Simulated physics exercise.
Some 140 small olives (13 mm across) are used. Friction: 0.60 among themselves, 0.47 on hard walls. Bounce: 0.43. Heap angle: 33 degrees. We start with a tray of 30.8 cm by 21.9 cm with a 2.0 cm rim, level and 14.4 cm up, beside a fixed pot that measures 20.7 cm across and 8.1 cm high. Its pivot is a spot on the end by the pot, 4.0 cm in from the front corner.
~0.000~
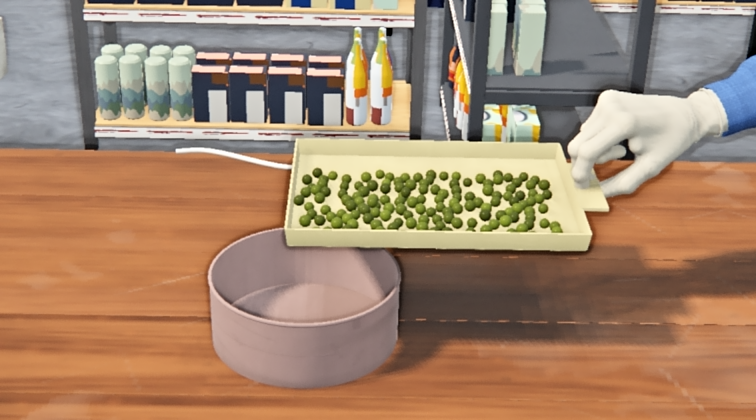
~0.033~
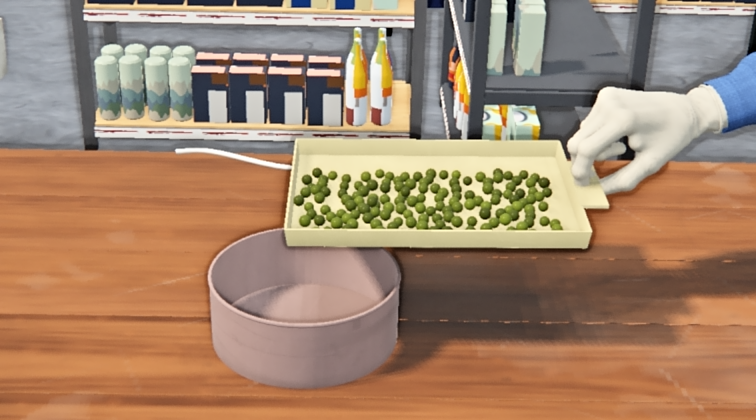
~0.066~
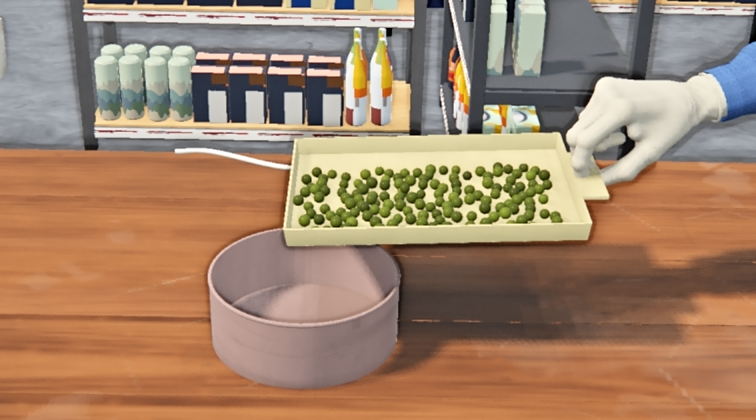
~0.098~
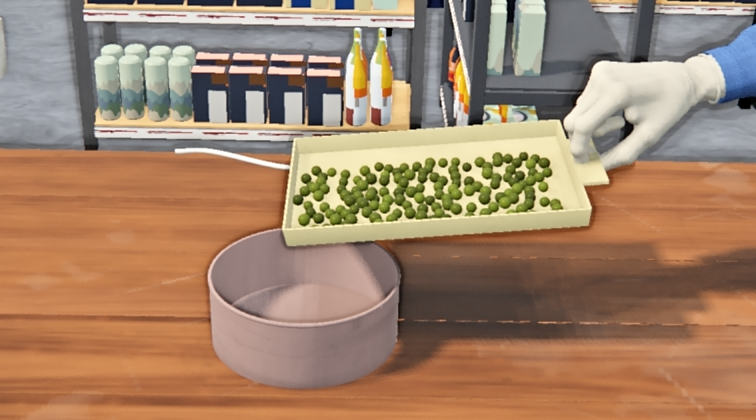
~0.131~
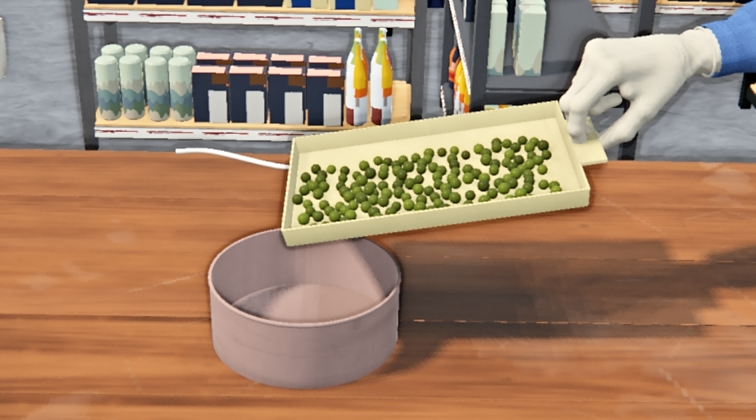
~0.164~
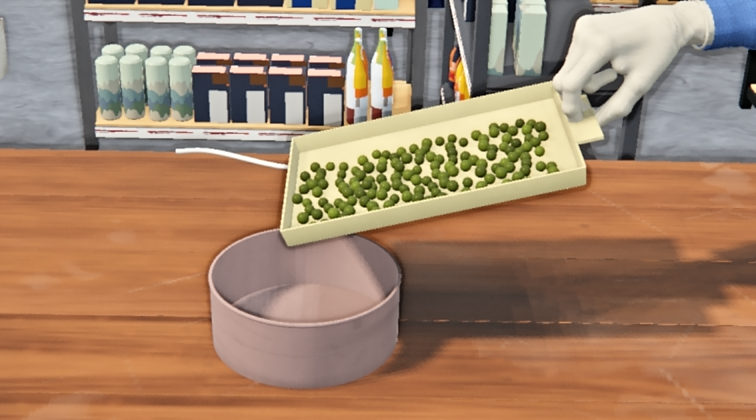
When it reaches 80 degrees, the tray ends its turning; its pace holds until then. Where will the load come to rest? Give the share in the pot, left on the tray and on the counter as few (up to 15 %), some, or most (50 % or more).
Pot: Some; tray: Some; counter: Some.
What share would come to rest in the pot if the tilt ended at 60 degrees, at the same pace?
15 percent.
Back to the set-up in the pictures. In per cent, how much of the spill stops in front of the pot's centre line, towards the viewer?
Roughly 30 percent of the spill.
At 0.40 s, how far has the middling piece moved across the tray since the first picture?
3 cm.
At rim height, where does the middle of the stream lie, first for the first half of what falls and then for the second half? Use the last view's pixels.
(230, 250) first, (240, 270) later, roughly.
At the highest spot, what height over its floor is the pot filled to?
Some 2.0 cm up.
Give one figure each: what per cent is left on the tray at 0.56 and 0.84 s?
I'd say roughly 100, then roughly 50.
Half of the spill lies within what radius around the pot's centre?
Roughly 22 cm from the centre.
After 0.40 s, tilt 48 degrees; the tray holds 100 %, the pot 0 %.
Then, at 0.56 s, tilt 70 degrees; the tray holds 100 %, the pot 0 %.
After 0.84 s, tilt 80 degrees; the tray holds 50 %, the pot 20 %.
In the end, at 1.8 s, pot 30 %, tray 40 %, counter 30 %.
